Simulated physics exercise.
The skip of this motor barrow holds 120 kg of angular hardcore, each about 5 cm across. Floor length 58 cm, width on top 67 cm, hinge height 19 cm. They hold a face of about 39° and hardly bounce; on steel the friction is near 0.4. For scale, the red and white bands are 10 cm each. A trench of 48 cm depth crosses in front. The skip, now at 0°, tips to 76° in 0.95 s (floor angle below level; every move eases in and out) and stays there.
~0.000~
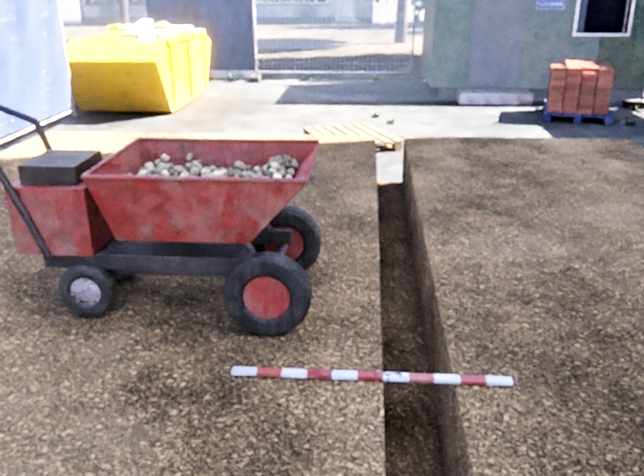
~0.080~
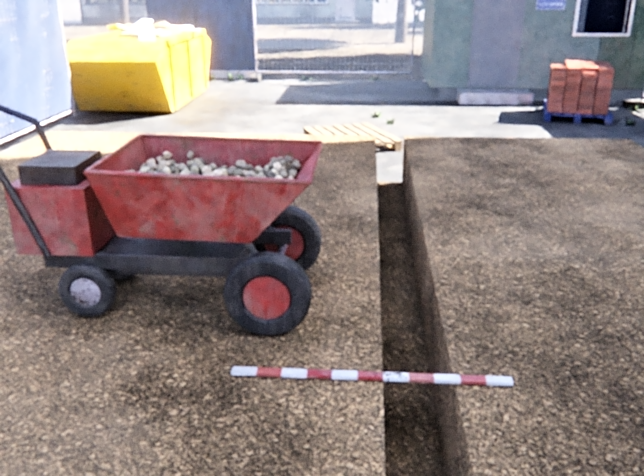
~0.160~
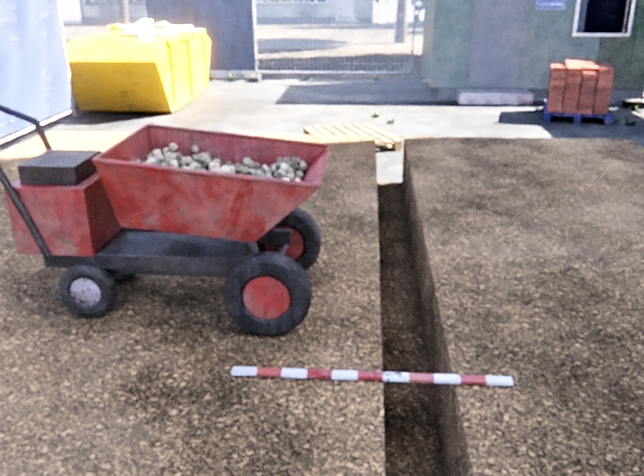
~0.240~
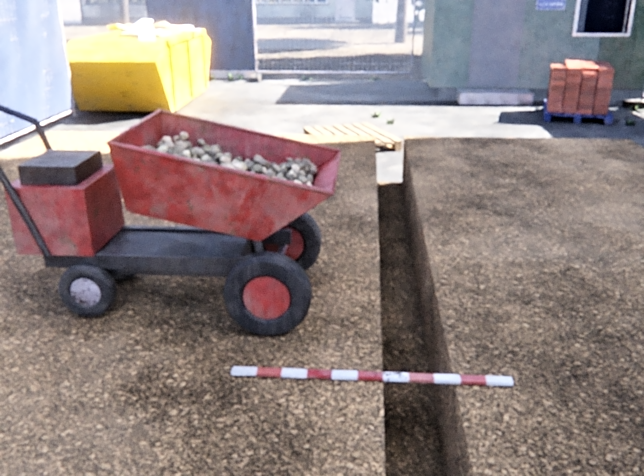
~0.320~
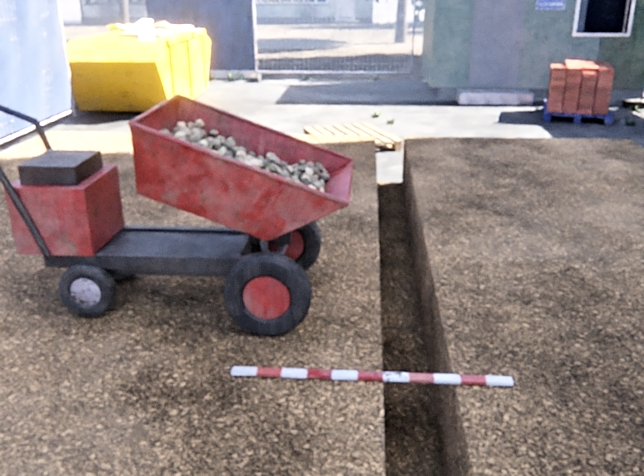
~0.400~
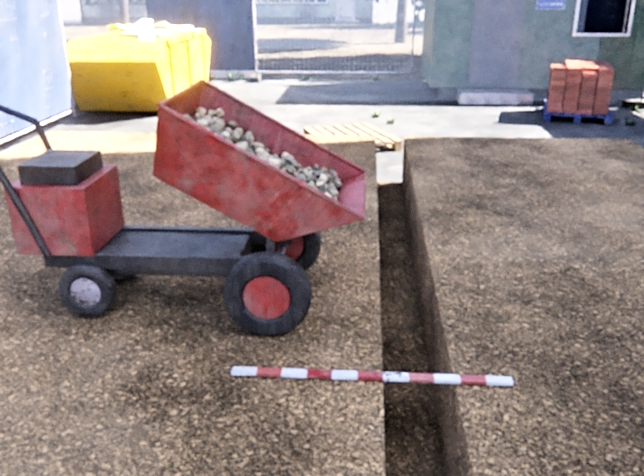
The red skip of a motor barrow, heaped with grey stones, stands at the left of a sunlit yard, seen from the side and slightly above by a still camera. A narrow trench cuts the brown gravelly ground to its right, crossed by a red-and-white banded pole, with a yellow container and stacked reddish blocks behind. Slowly at first, the skip tilts down towards the right, its rear rising, while the wheels stay put.
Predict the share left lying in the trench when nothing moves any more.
Some 71 per cent of it.
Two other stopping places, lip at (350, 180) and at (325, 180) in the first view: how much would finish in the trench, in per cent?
Near 20 per cent from the first place, 50 from the second.
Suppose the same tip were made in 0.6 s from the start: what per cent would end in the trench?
In that case some 50 per cent.
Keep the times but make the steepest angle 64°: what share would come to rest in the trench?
It would be near 50 per cent.
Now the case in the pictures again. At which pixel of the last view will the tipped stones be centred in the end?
Around (421, 367).
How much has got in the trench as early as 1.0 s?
About 30 per cent by then.
After 0.7 s the floor is at 64°; 100 % in the skip; the foremost stones are at (384, 250).
After 1.0 s the floor is at 76°; 63 % in the skip, 28 % in the trench, 9 % past the trench; the foremost stones are at (476, 316).
After 1.4 s the floor is at 76°; 16 % in the skip, 55 % in the trench, 29 % past the trench; the foremost stones are at (595, 318).
After 3.3 s the floor is at 76°; 0 % in the skip, 71 % in the trench, 29 % past the trench; the foremost stones are at (634, 315).
